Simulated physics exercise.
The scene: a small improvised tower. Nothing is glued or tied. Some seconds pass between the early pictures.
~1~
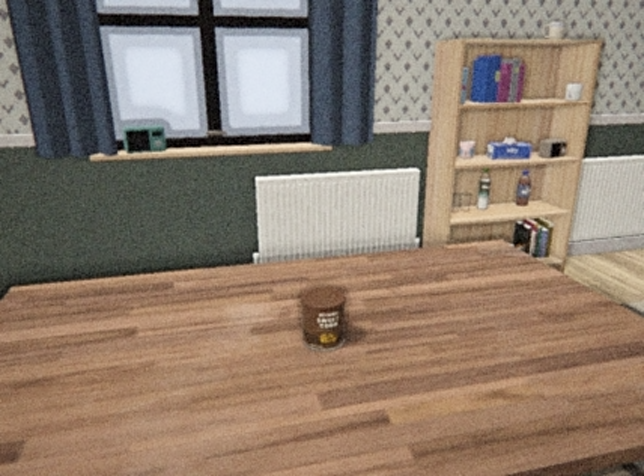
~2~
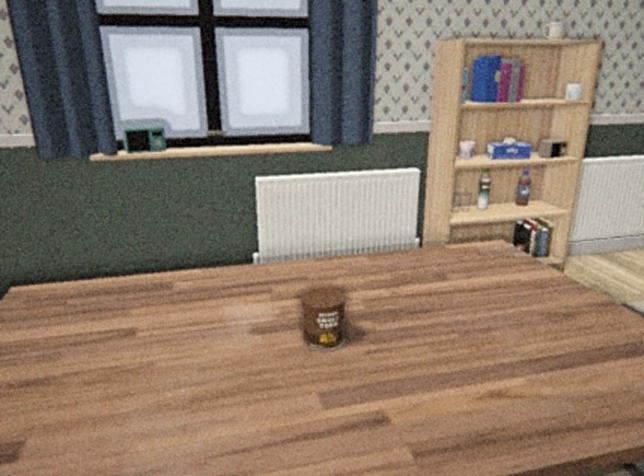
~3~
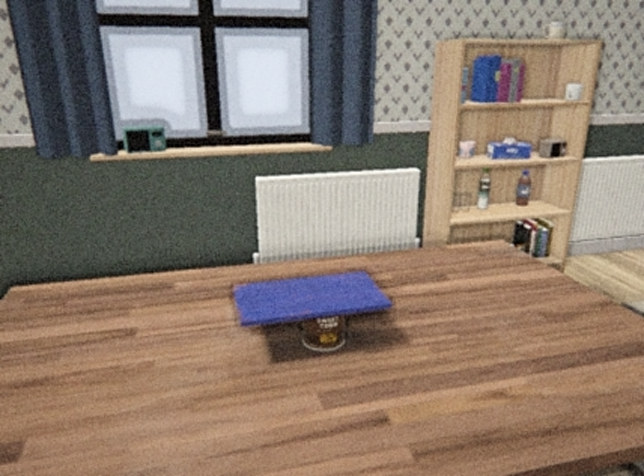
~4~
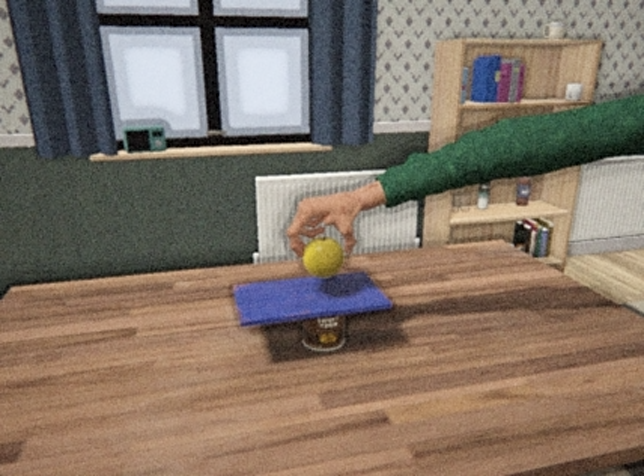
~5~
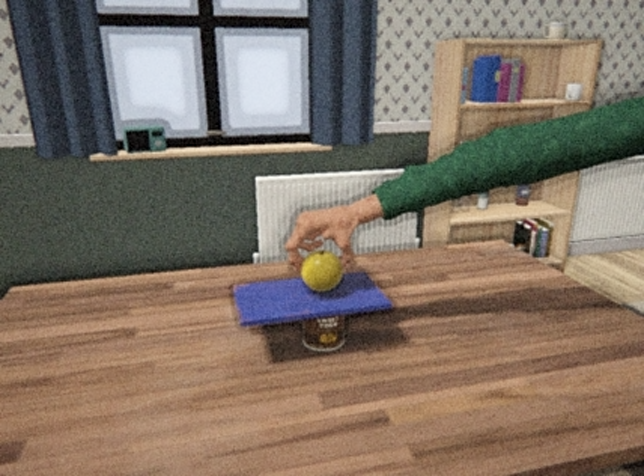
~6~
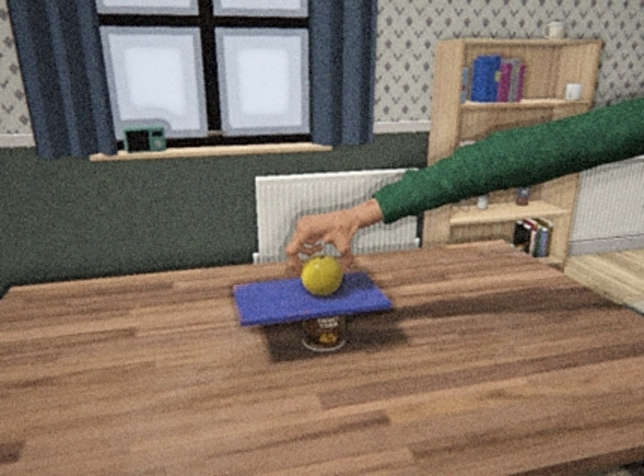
A hand in a green sleeve lowers a yellow apple onto a blue board atop a small tub.
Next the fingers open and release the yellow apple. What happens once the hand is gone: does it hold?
Here the stack stays up.
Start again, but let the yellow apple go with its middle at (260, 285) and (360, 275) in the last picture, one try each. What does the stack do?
First, it gives way; second, it stays up.
Then, 0.50 s on from there, no change.
Then, 1.30 s on from there, yellow apple resting near (322, 275).
In the end, all 3 unmoved. At the end, from the last picture's camera, yellow apple near (321, 275). The stack keeps its balance.
